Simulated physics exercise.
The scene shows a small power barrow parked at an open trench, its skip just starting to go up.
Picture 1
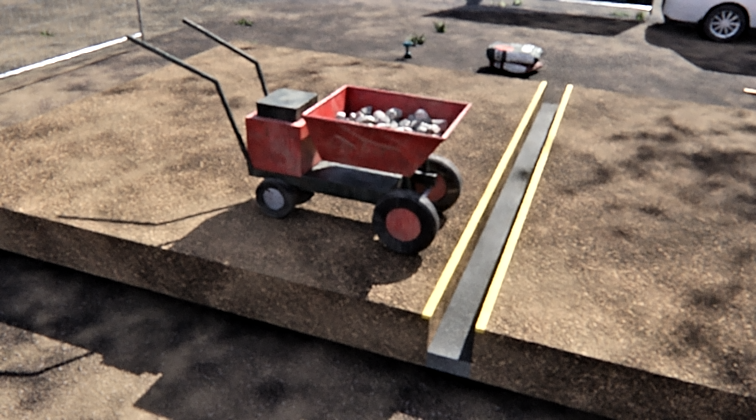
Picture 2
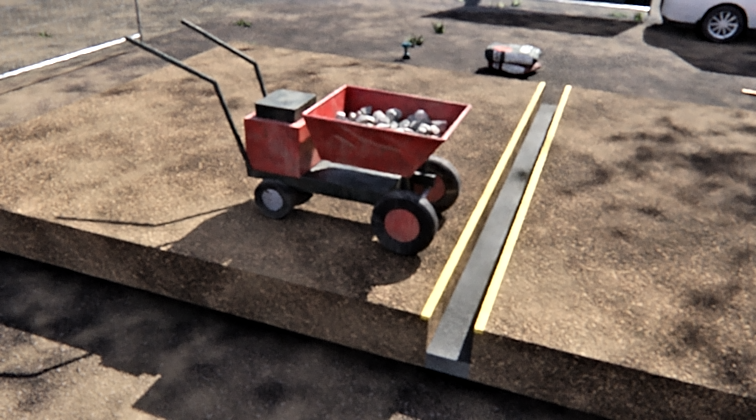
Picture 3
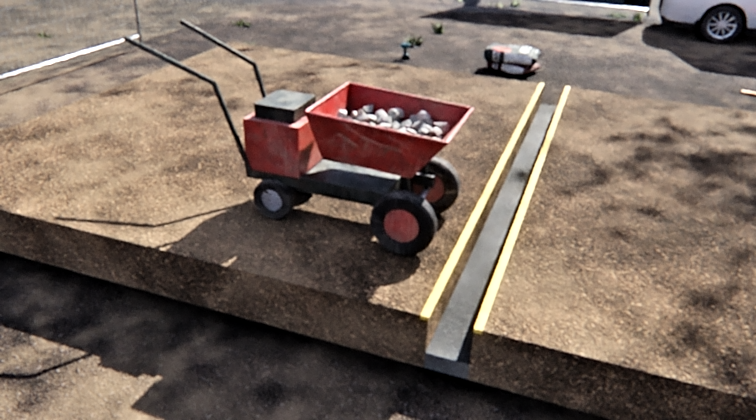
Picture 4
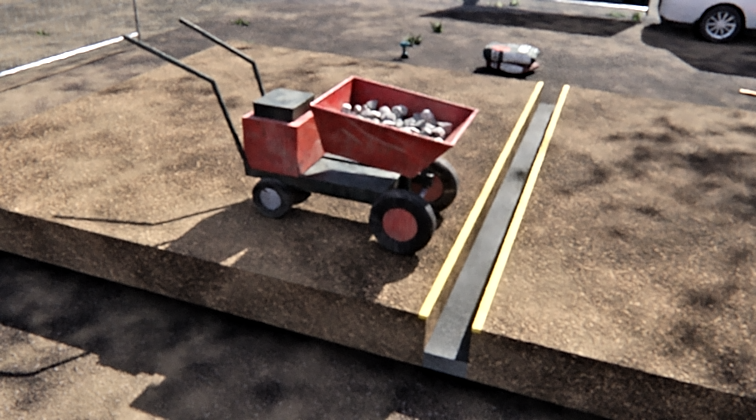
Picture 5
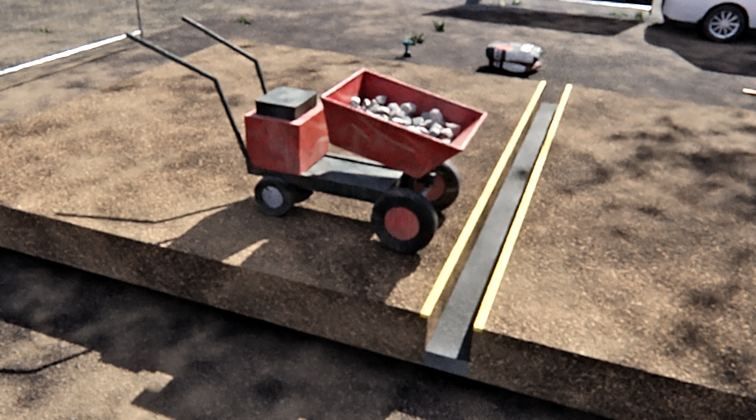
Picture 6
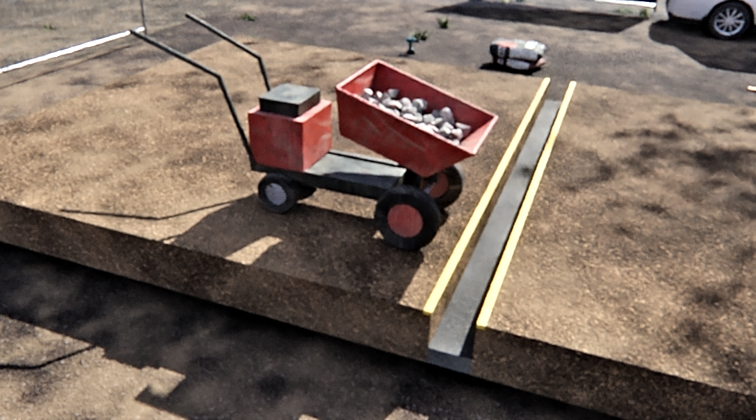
On a raised patch of brown ground beside a narrow yellow-edged trench, a small red power barrow loaded with broken stones stands still. Its skip starts level, then gradually tilts toward the trench on the right, its rear end rising.
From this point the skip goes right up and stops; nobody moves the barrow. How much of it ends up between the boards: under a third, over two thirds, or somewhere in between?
Under a third.
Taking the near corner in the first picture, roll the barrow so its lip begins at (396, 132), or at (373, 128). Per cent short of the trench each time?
Roughly 0 per cent, and 20 per cent.
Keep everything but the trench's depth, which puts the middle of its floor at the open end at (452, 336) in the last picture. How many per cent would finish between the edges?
It works out to some 0 per cent.
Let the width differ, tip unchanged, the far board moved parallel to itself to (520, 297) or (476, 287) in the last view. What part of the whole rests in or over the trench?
Well, it'd be something like 60 per cent the first time and 0 per cent the second.
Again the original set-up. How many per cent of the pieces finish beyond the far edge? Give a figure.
It comes to 70 per cent or so.
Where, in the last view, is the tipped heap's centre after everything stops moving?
The centre settles at about (544, 250).
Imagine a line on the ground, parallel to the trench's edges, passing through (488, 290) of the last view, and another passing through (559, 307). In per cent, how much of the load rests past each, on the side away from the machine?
Respectively 70 and 20 percent.
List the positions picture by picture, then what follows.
The first frame shows lip of the skip (443, 139), level; top of the load (382, 122), broken stones; first edge of the trench (443, 283); far edge (493, 294), the trench under half as wide as the skip, and about as deep as wide.
The second frame shows lip of the skip (443, 141), level; top of the load (382, 122).
The third frame shows lip of the skip (446, 143), tipped barely; top of the load (372, 128).
The fourth frame shows lip of the skip (451, 146), tipped a little; top of the load (375, 125).
The fifth frame shows lip of the skip (461, 150), tipped a little; top of the load (368, 116).
The sixth frame shows lip of the skip (472, 155), tipped clearly; top of the load (380, 110); first edge of the trench (444, 279); far edge (494, 291).
Just after the last frame, skip tipped steeply; every one in the skip.
A moment on, skip tipped right over; the larger part in the skip; about a tenth beyond it; just a few falling.
Further on, skip tipped right over; roughly a quarter in the skip; just a few in or heaped over the trench; roughly two thirds beyond it.
When it is over, skip tipped right over; roughly a quarter in the skip; just a few in or heaped over the trench; roughly two thirds beyond it.
